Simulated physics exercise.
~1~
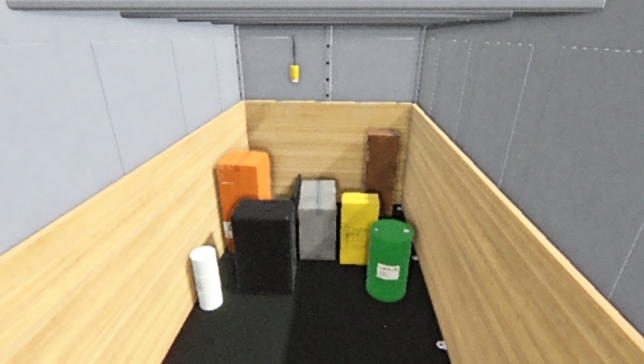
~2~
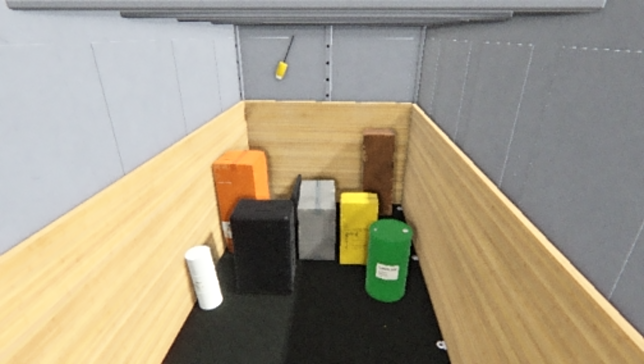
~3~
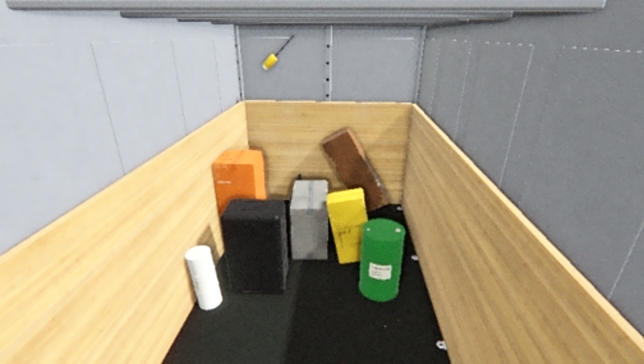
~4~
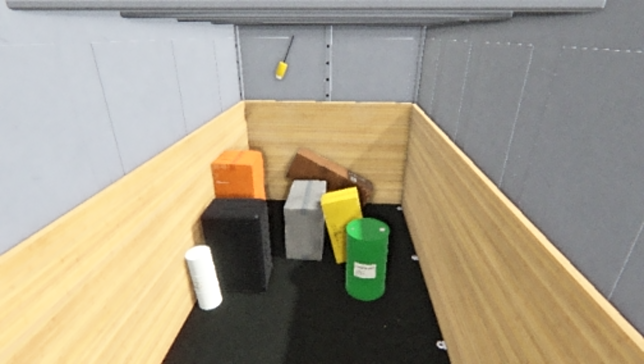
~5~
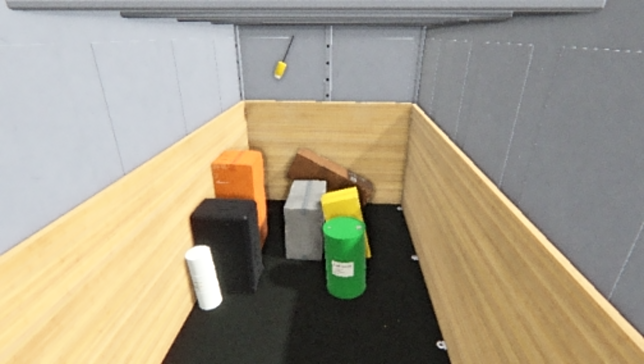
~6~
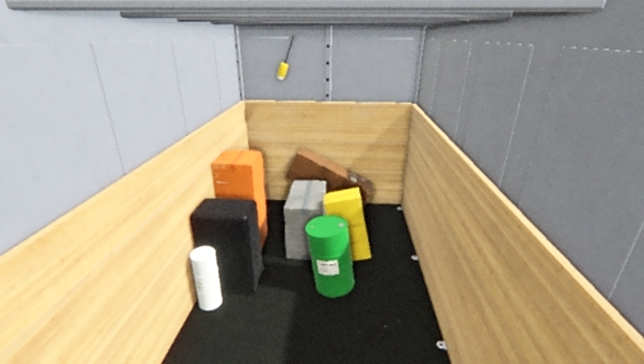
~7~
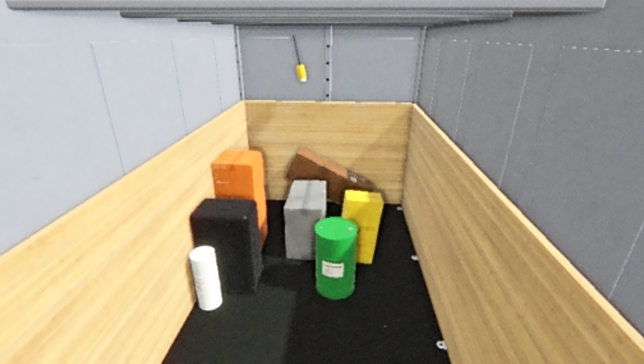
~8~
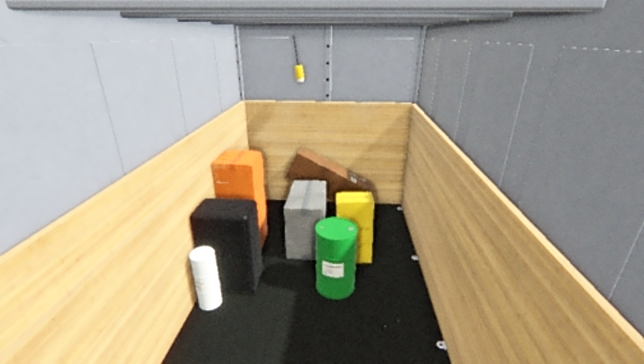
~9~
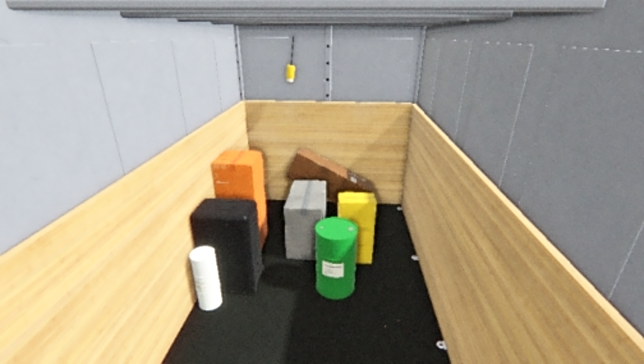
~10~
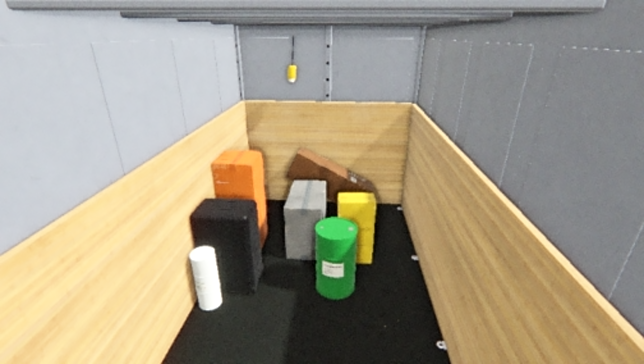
A small yellow lamp hanging on the bulkhead swings to the left above a cluster of boxes, a green drum and a white canister in a wood-sided load bay. The tall brown box at the back tips left and falls onto its side behind the grey box. The yellow box leans left, while the black case and green drum slide the same way. The drum tilts briefly, then settles upright, and the yellow box straightens. The lamp swings back toward hanging straight, leaving only the brown box toppled and everything else standing.
